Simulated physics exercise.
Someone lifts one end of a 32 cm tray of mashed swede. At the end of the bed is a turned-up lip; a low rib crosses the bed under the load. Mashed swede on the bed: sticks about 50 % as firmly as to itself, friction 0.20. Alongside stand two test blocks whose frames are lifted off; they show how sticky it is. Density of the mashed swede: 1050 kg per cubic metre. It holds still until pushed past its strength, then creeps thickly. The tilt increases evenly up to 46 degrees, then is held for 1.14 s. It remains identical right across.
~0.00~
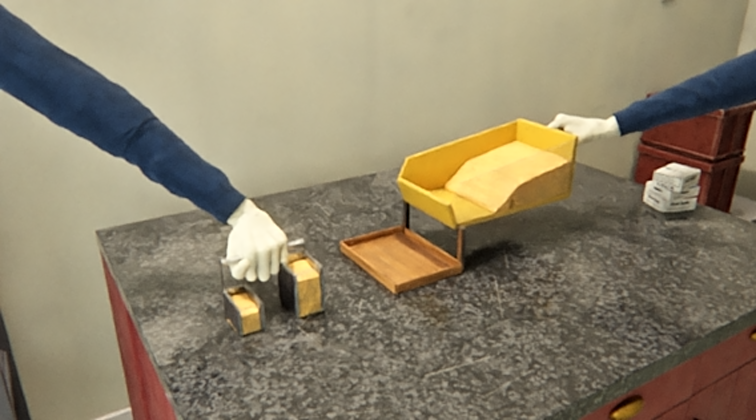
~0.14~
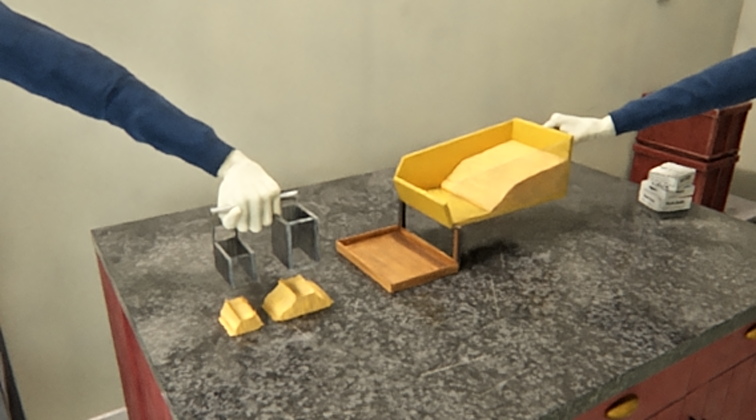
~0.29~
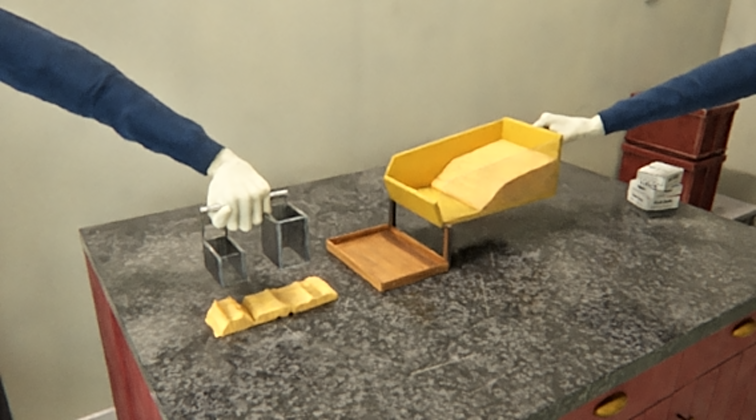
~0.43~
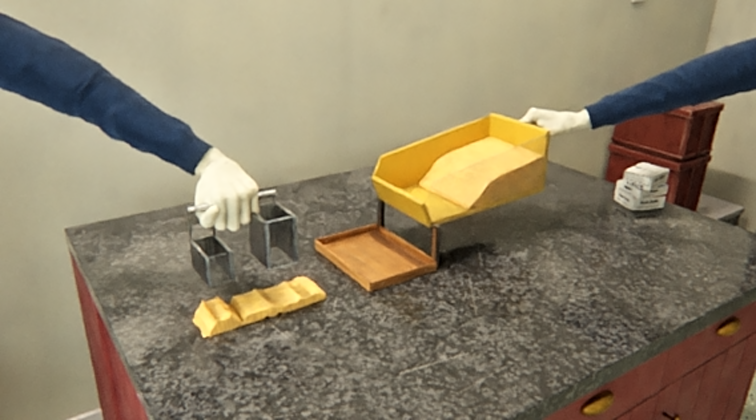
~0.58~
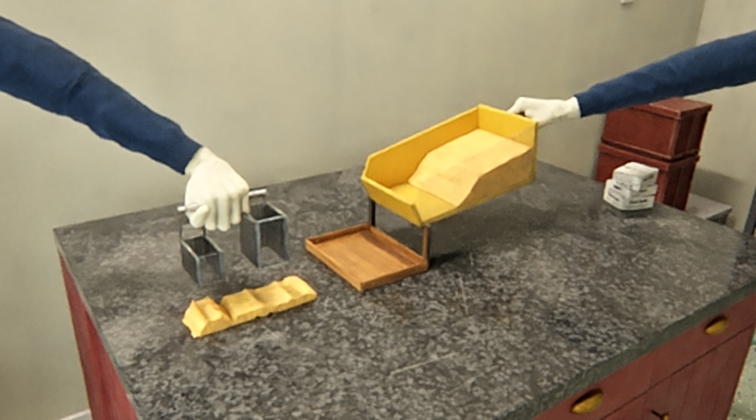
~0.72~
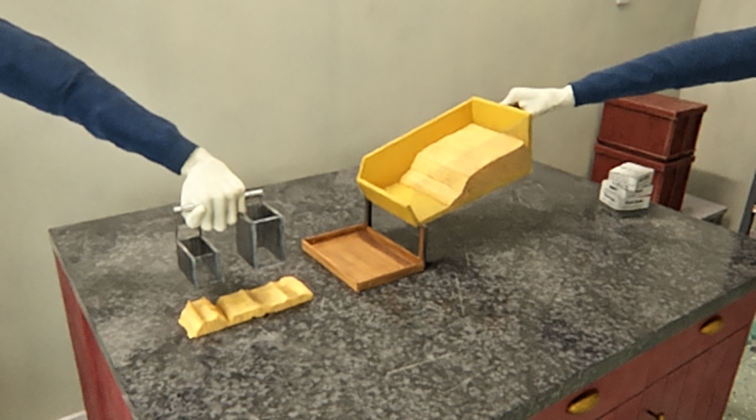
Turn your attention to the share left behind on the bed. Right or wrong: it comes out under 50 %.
Right.
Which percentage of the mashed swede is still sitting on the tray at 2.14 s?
Some 50 %, give or take.
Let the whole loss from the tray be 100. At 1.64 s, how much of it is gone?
Close to 20 in a hundred.
After 1.14 s, the tilt is 22 degrees and 100 % is on the bed.
After 1.64 s, the tilt is 36 degrees and 88 % is on the bed.
After 2.14 s, the tilt is 46 degrees and 50 % is on the bed.
After 2.64 s, the tilt is 46 degrees and 42 % is on the bed.
After 3.21 s, at the end, the tilt is 46 degrees and 42 % is on the bed.
